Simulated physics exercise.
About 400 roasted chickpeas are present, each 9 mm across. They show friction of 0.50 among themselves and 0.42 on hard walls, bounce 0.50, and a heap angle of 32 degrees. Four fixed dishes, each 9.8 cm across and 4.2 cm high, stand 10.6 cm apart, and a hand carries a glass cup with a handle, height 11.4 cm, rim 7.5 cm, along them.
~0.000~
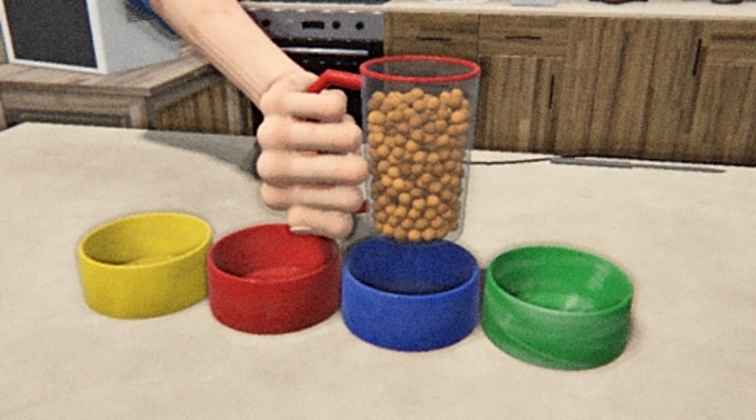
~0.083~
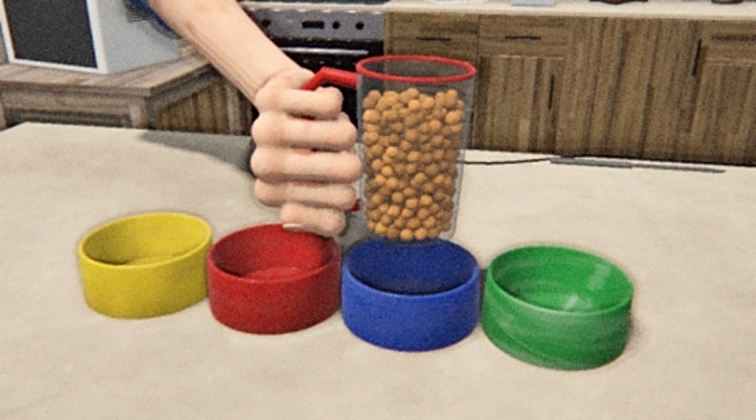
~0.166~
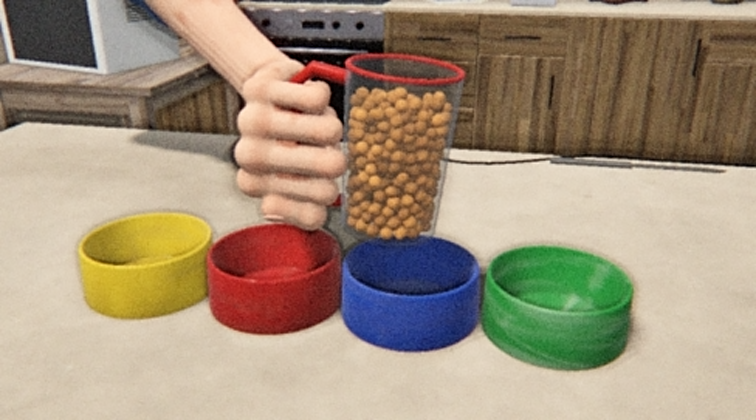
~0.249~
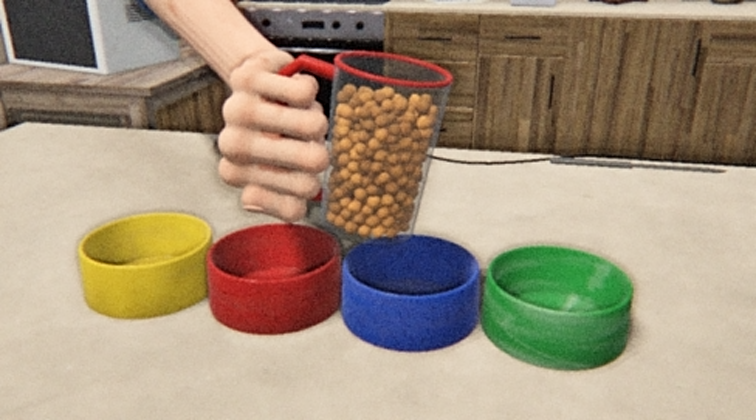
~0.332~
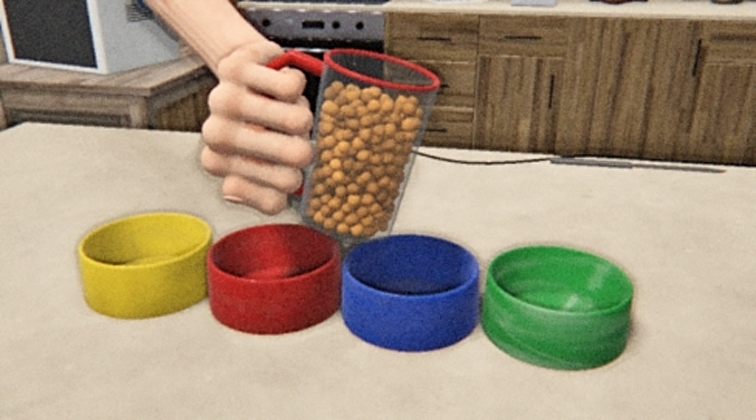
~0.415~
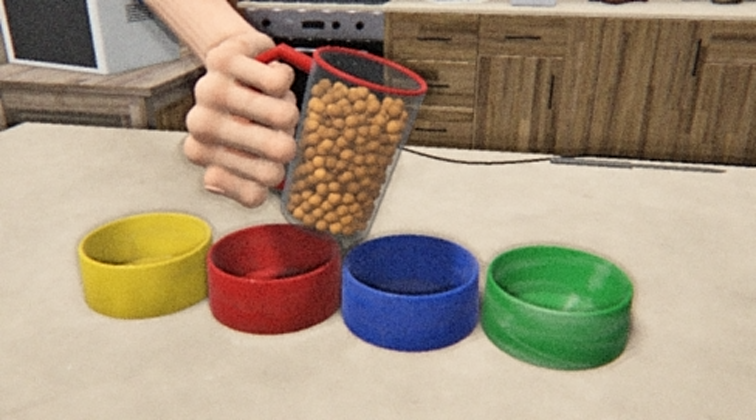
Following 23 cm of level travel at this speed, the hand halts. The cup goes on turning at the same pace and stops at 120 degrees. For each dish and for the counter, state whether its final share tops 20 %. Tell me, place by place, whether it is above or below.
Red: Above the mark; blue: Below the mark; green: Below the mark; yellow: Above the mark; counter: Above the mark.
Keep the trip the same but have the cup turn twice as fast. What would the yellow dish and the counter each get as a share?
In that case yellow 10; counter 10.
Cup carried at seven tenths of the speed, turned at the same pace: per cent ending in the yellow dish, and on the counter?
Shares - yellow 40, counter 30.
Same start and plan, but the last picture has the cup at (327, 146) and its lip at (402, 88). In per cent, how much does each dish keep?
Final shares - red 40 %, blue 0 %, green 0 %, yellow 40 %.
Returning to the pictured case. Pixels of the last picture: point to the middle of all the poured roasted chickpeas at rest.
Look around (217, 282) in the last picture.
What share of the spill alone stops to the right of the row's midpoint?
About 0 percent.
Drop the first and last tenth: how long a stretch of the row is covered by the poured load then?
Length: About 12 cm.
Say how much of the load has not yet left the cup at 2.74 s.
About 15 percent.
After 1.39 s, tilt 65 degrees; cup holds 100 %.
Then, at 2.05 s, tilt 97 degrees; cup holds 100 %.
After 2.74 s, tilt 120 degrees; cup holds 15 %, red 30 %, yellow 30 %.
In the end, at 3.5 s, red 35 %, blue 0 %, green 0 %, yellow 35 %, counter 30 %.
